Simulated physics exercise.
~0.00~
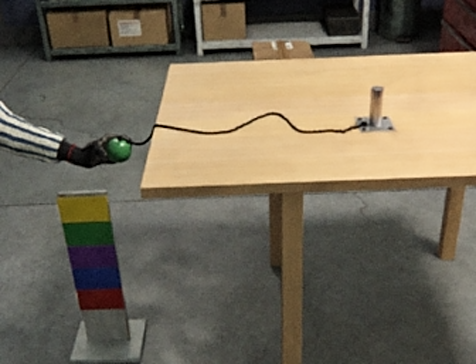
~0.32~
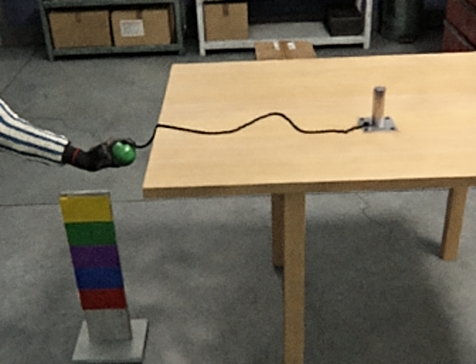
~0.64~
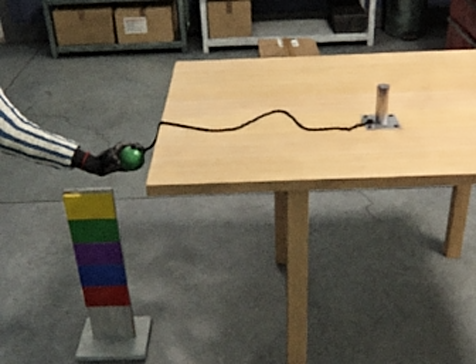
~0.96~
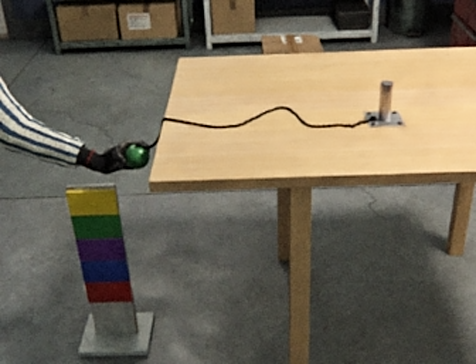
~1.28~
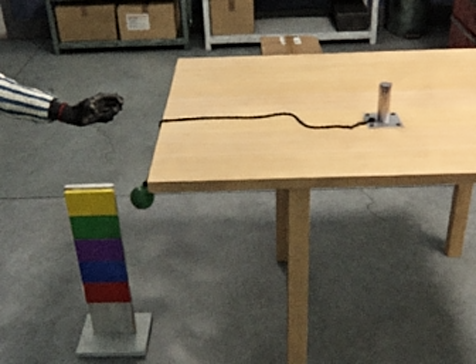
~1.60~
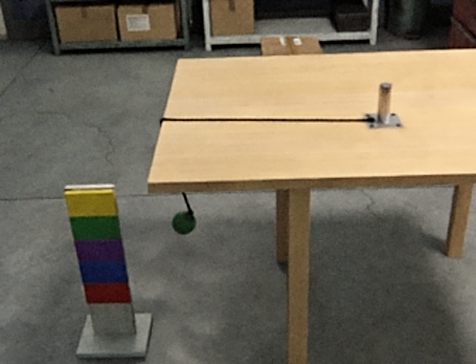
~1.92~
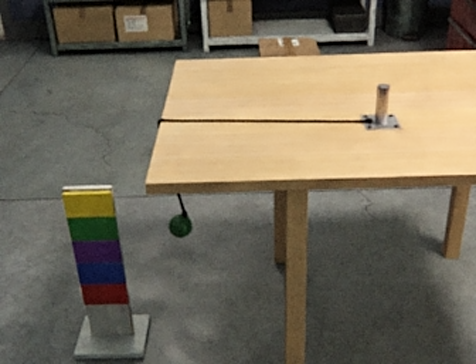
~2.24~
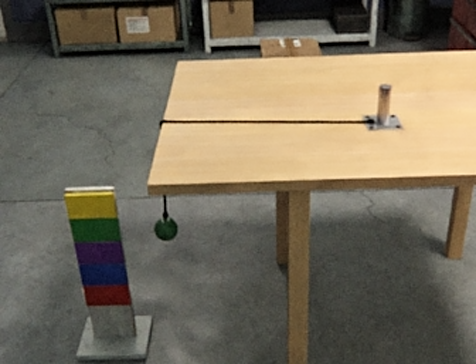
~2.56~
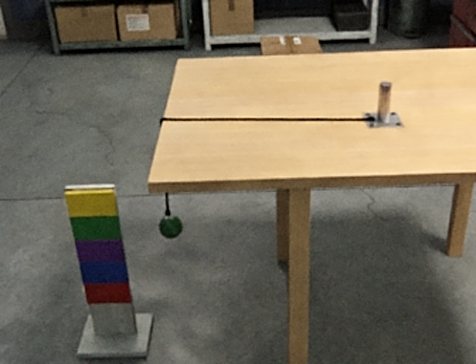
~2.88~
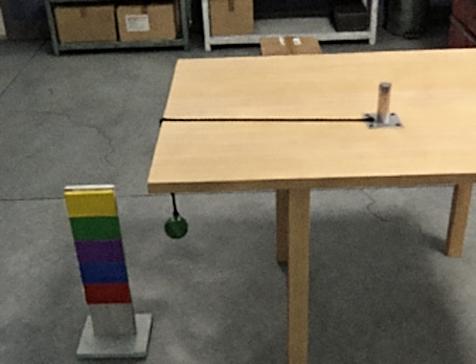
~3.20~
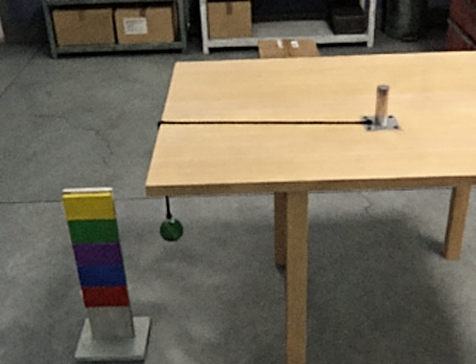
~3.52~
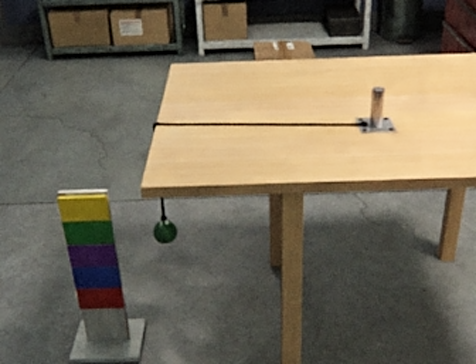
A green ball on a slack dark cord slipped from a gloved hand at the table's edge and dropped, pulling the cord straight across the tabletop, then swung slightly and ended up hanging below the edge, level with the striped board's green band.
